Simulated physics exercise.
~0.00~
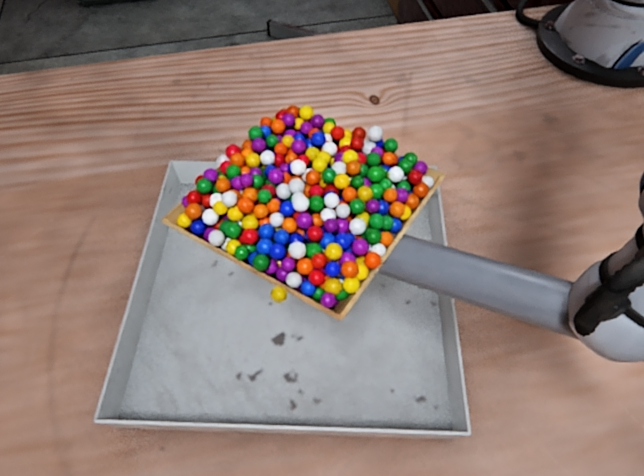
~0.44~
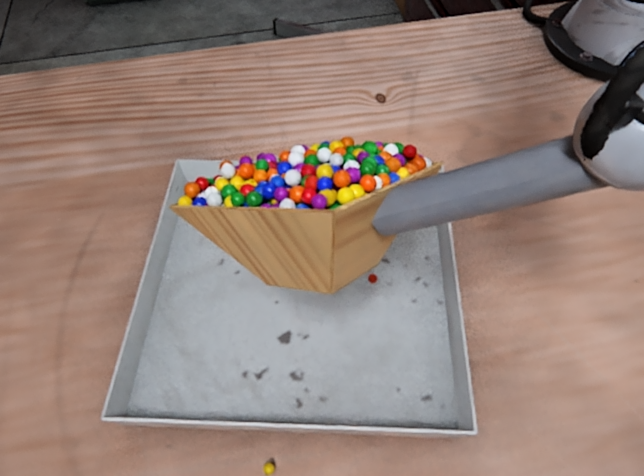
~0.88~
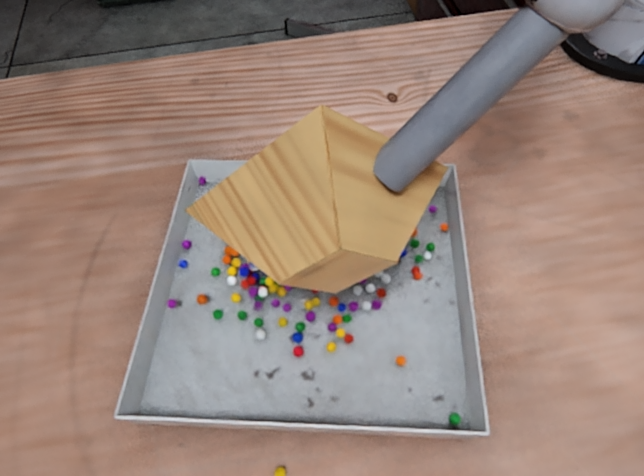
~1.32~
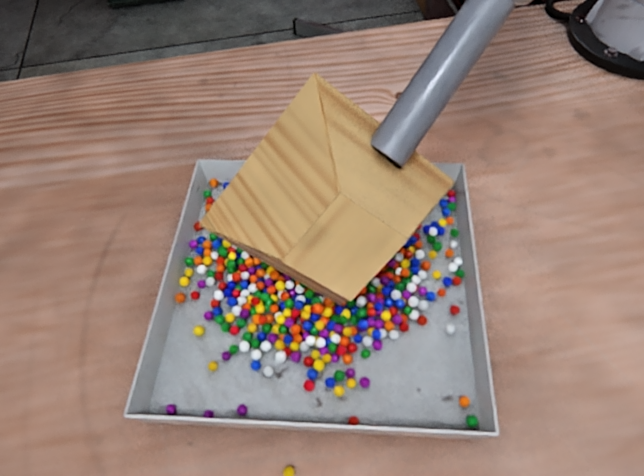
A wooden scoop heaped with beads in many bright colours hangs over a shallow pale grey tray on a wooden table, seen from above and in front. A grey arm reaching in from the right holds the scoop and begins to tip it, while a yellow bead drops and comes to rest on the table in front of the tray. The scoop tips further until its underside faces the viewer, and beads scatter across the tray. It keeps turning over, and the scattering grows into a broad, colourful spread beneath it, with a few strays near the tray's front edge.
